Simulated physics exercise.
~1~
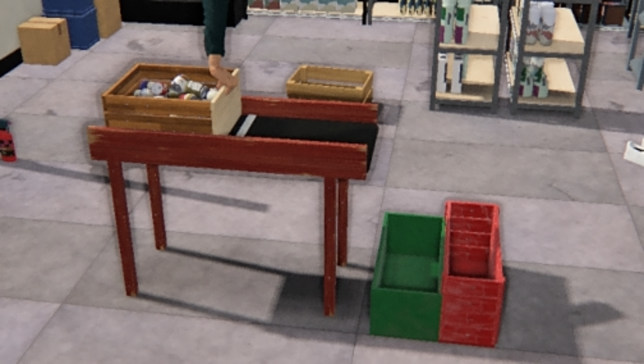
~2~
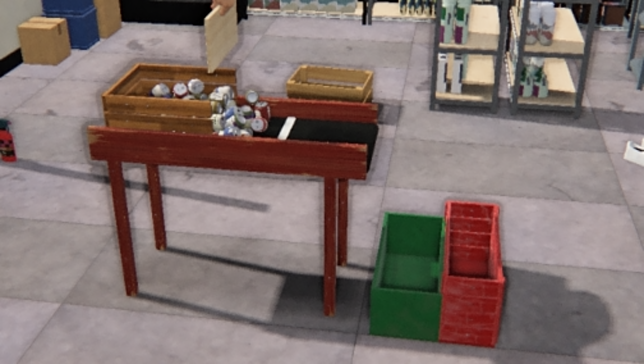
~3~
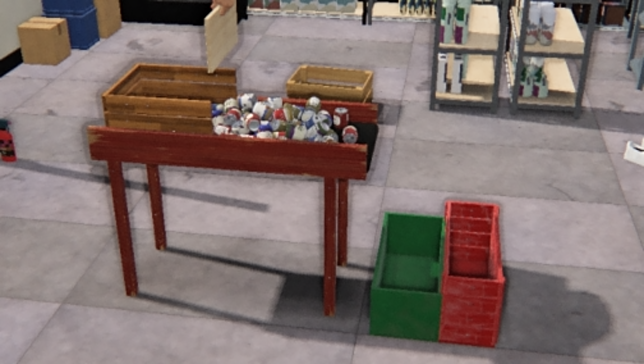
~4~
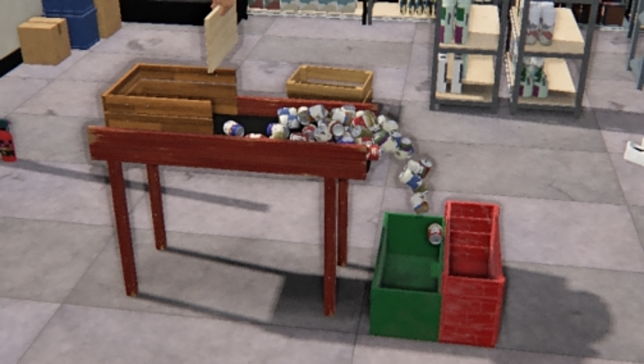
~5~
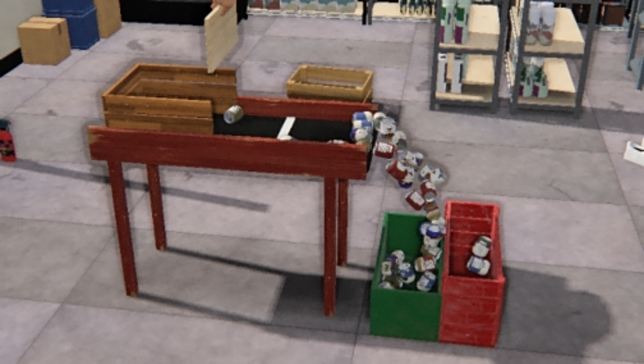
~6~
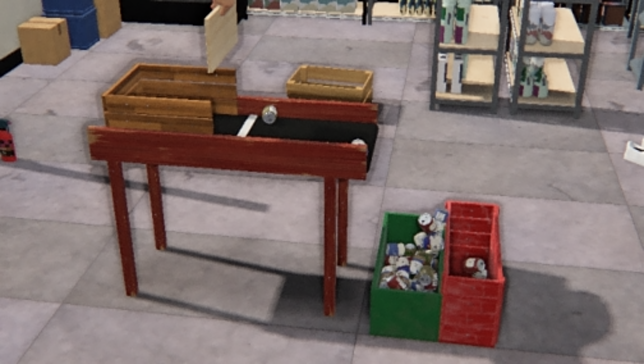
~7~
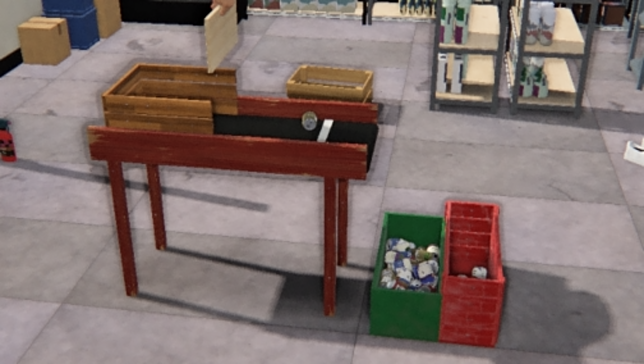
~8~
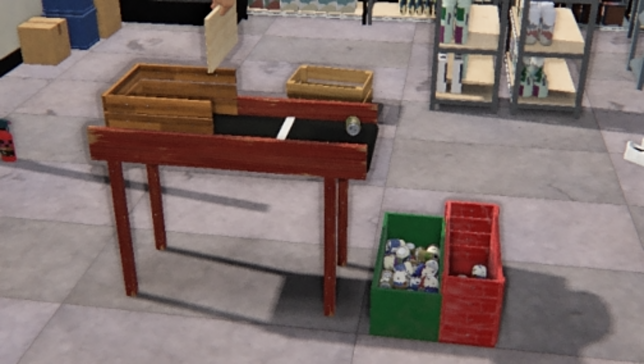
On a grey tiled floor, a hand lifting a gate, small cans riding a belt rightward and dropping mostly into a green bin.
